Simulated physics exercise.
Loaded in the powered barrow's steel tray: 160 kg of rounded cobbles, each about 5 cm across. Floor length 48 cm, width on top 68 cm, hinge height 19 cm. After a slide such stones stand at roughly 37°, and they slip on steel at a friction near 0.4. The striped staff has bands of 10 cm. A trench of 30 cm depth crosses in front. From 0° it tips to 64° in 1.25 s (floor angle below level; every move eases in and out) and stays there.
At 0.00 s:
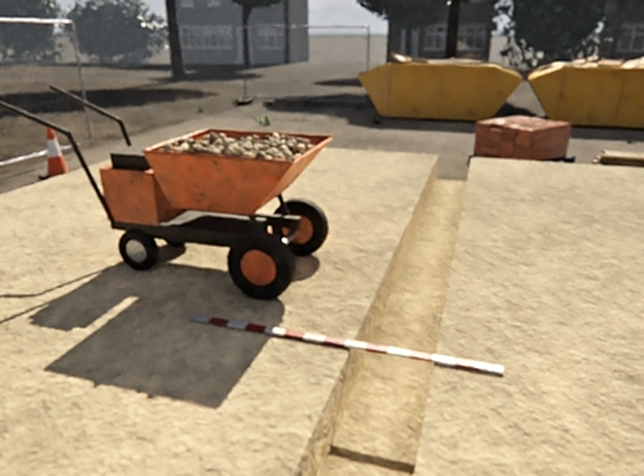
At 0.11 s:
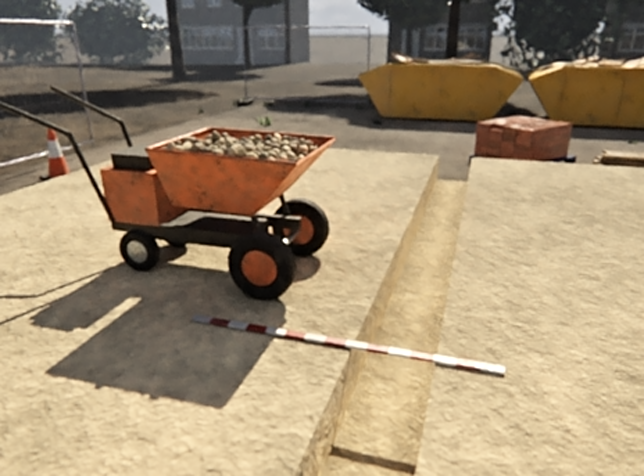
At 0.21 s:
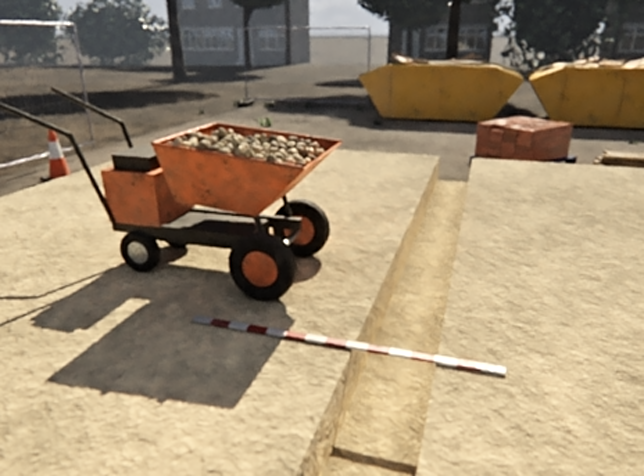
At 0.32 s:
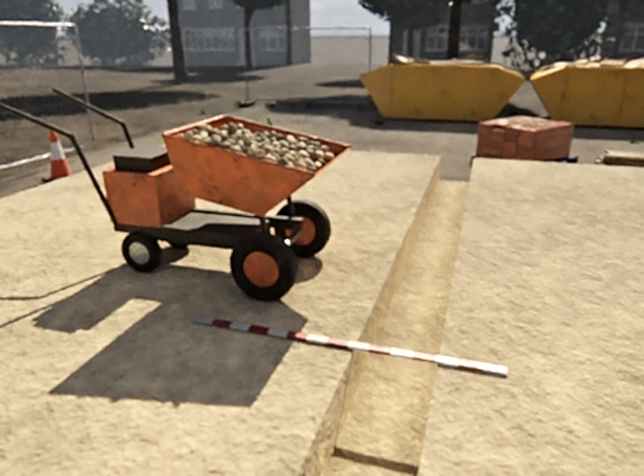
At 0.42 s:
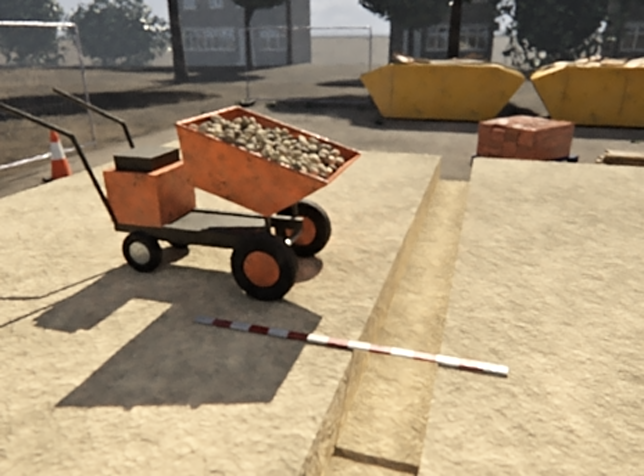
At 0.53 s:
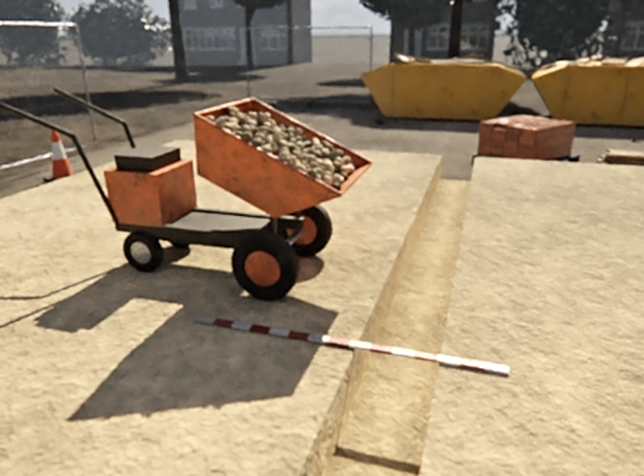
An orange powered barrow standing beside a narrow trench, its stone-filled tray tilting forward to the right while its wheels stay still.
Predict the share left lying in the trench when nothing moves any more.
Some 92 per cent of it.
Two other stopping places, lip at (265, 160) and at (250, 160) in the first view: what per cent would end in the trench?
Near 95 per cent from the first place, 80 from the second.
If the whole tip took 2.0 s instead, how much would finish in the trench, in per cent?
In that case some 95 per cent.
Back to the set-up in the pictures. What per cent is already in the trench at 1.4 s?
About 35 per cent by then.
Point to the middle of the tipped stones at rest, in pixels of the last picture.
Around (419, 321).
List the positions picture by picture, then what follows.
In the first frame, the tray is at 0°, its lip at (293, 163); the top of the load is at (258, 141).
The second frame shows lip at (296, 164), floor tilted 1°, highest stones at (243, 140); the stones move at 0.2 m/s on average.
The third frame shows lip at (304, 169), floor tilted 5°, highest stones at (225, 137); the stones move at 0.4 m/s on average.
In the fourth frame, the tray is at 10°, its lip at (315, 175); the top of the load is at (230, 131); the stones move at 0.6 m/s on average.
The fifth frame shows lip at (328, 184), floor tilted 17°, highest stones at (239, 124); the stones move at 0.7 m/s on average.
In the sixth frame, the tray is at 25°, its lip at (342, 195); the top of the load is at (252, 118); the stones move at 0.7 m/s on average.
After 0.9 s the floor is at 54°; 100 % in the tray; the foremost stones are at (384, 234).
After 1.4 s the floor is at 64°; 66 % in the tray, 33 % in the trench, 1 % past the trench; the foremost stones are at (462, 305).
After 1.7 s the floor is at 64°; 37 % in the tray, 55 % in the trench, 8 % past the trench; the foremost stones are at (535, 306).
After 3.7 s the floor is at 64°; 0 % in the tray, 92 % in the trench, 8 % past the trench; the foremost stones are at (590, 309).
